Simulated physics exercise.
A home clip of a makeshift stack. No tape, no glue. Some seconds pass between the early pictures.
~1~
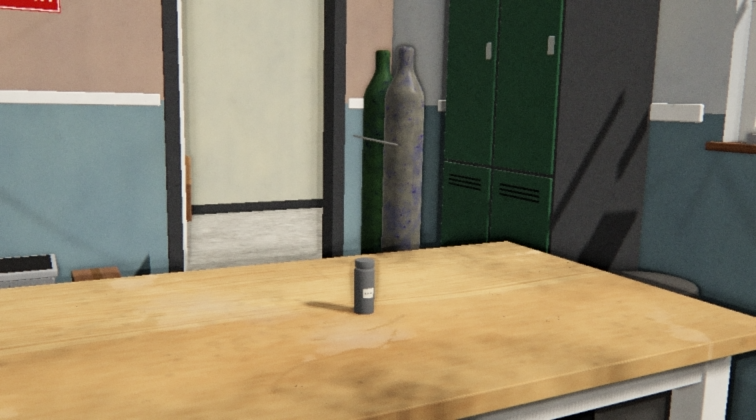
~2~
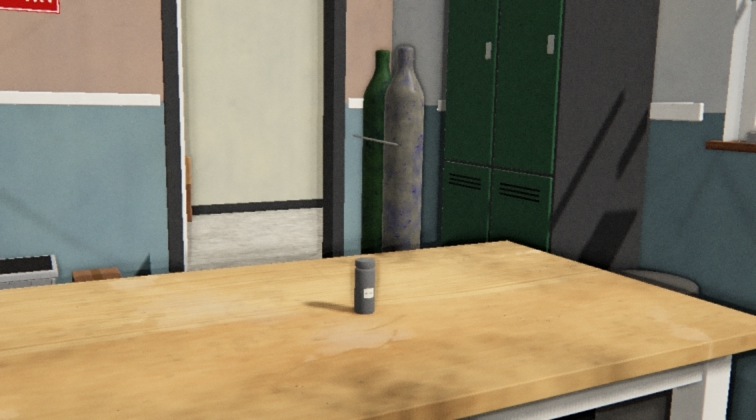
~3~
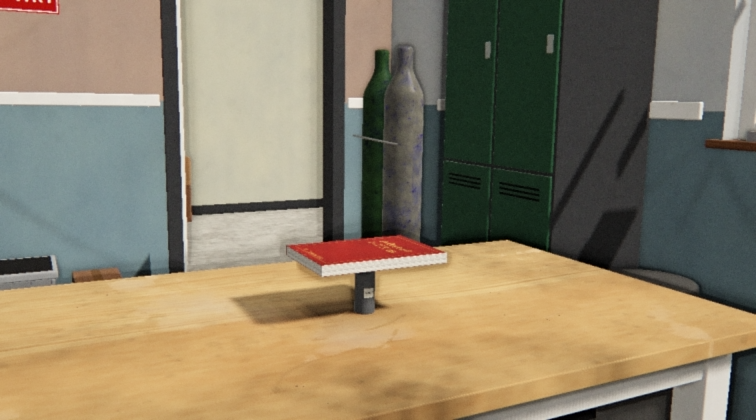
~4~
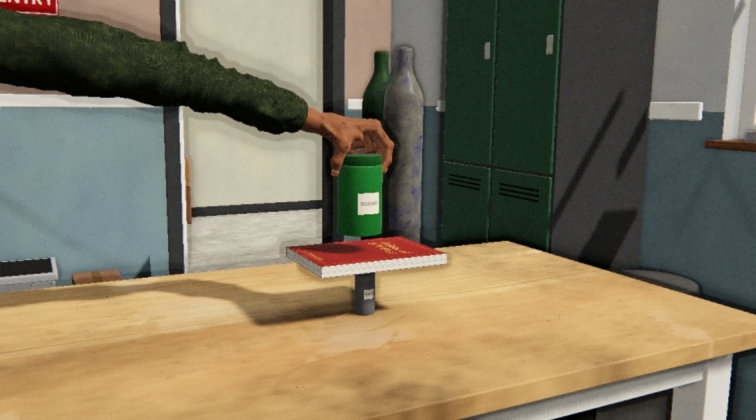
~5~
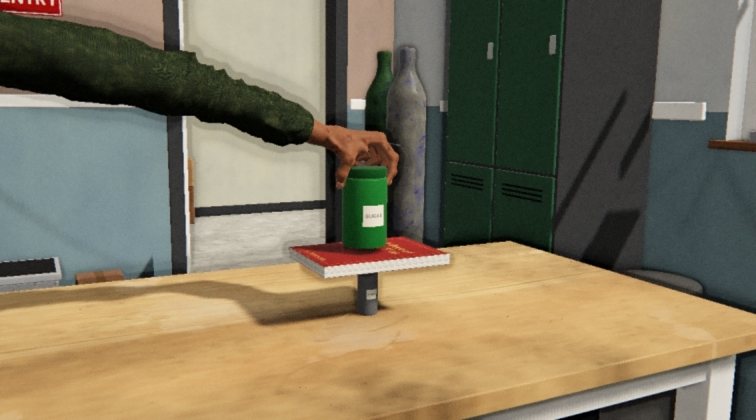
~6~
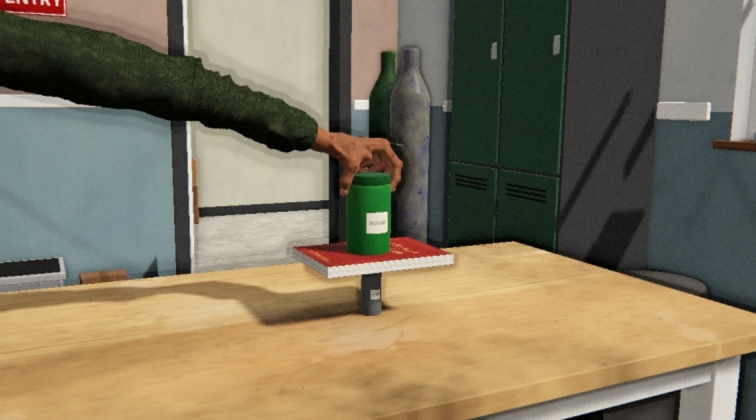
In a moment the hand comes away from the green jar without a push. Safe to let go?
The stack holds.
Then, 0.20 s after the last picture, nothing has stirred.
Then, 0.40 s after the last picture, green jar resting near (368, 213).
At rest, all 3 in place. Seen from the same camera at the end, green jar near (368, 213). The stack stays up.
